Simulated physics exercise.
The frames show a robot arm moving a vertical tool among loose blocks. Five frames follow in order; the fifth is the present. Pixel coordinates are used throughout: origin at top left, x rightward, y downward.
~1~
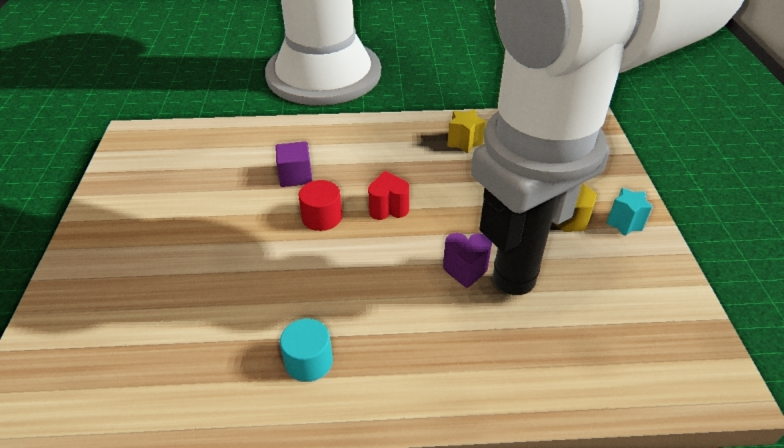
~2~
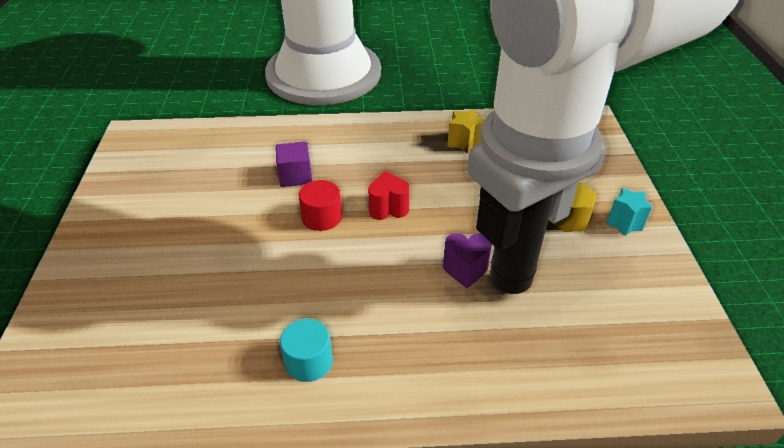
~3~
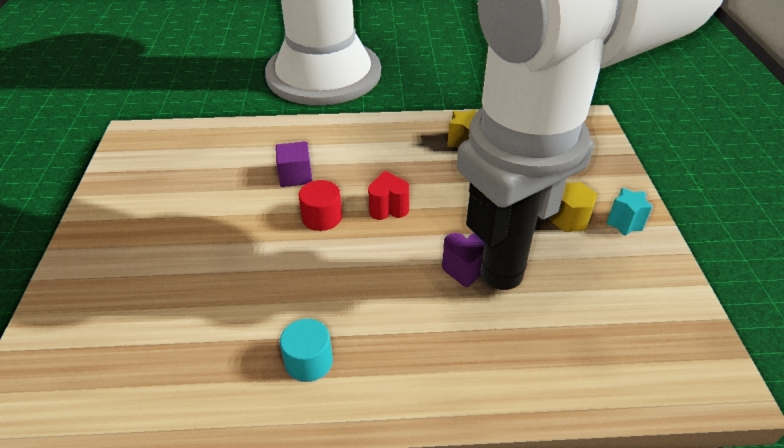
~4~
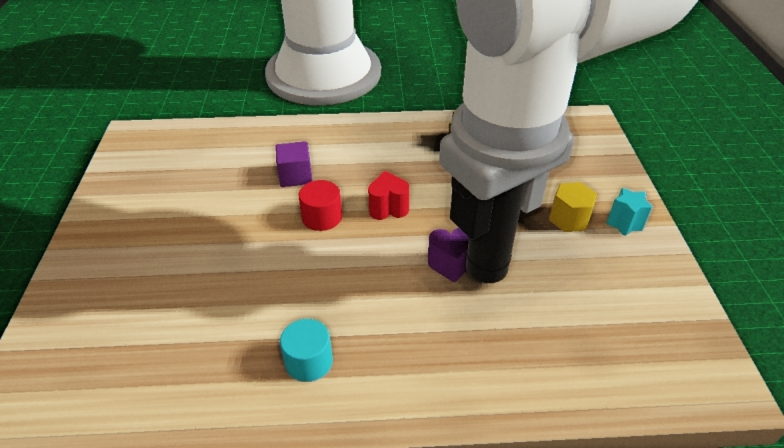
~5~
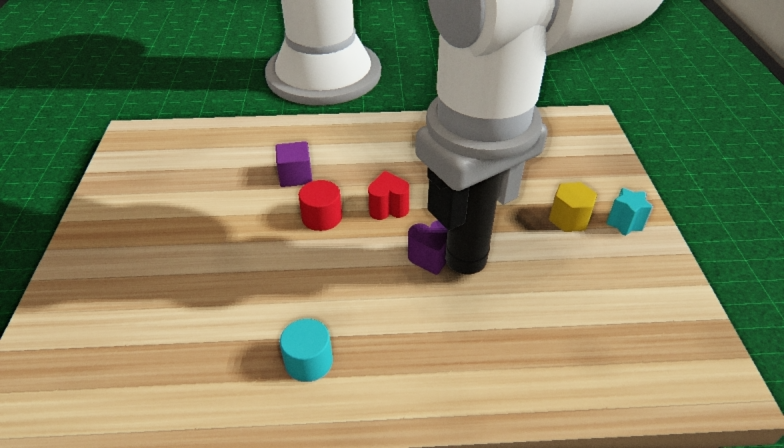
A white robot arm holding a black vertical tool reaches over a striped wooden board on a green grid floor, seen from above at an angle. A purple heart block sits left of the tool, with red blocks and a purple cube behind, a cyan cylinder in front, and yellow and cyan blocks to the right. The tool slides slightly left, then pushes the purple heart a short way left and back, while the camera stays still.
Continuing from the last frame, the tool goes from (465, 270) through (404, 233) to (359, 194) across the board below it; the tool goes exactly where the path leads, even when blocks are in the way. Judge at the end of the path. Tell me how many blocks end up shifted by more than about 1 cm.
The answer is two blocks, counting only moves over 1 cm.
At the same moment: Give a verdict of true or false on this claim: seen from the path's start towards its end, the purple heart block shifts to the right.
False
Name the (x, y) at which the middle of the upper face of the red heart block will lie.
Its top centre lands on (368, 152).
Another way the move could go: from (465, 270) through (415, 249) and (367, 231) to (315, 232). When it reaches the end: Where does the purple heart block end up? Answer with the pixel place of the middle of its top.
It is going to be at (276, 203).
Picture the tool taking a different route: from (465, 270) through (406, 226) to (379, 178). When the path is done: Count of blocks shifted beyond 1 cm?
It's going to be two.
What follows on the original path. One third of the way, tool (423, 236); purple heart block (387, 214), turned 25° anticlockwise.
Two thirds of the way, tool (387, 210); red heart block (381, 174); purple heart block (354, 206), turned 60° anticlockwise.
At the end, tool (358, 185); red round block not moved; red heart block (368, 152), turned 30° clockwise; purple heart block (352, 206), turned 65° anticlockwise.
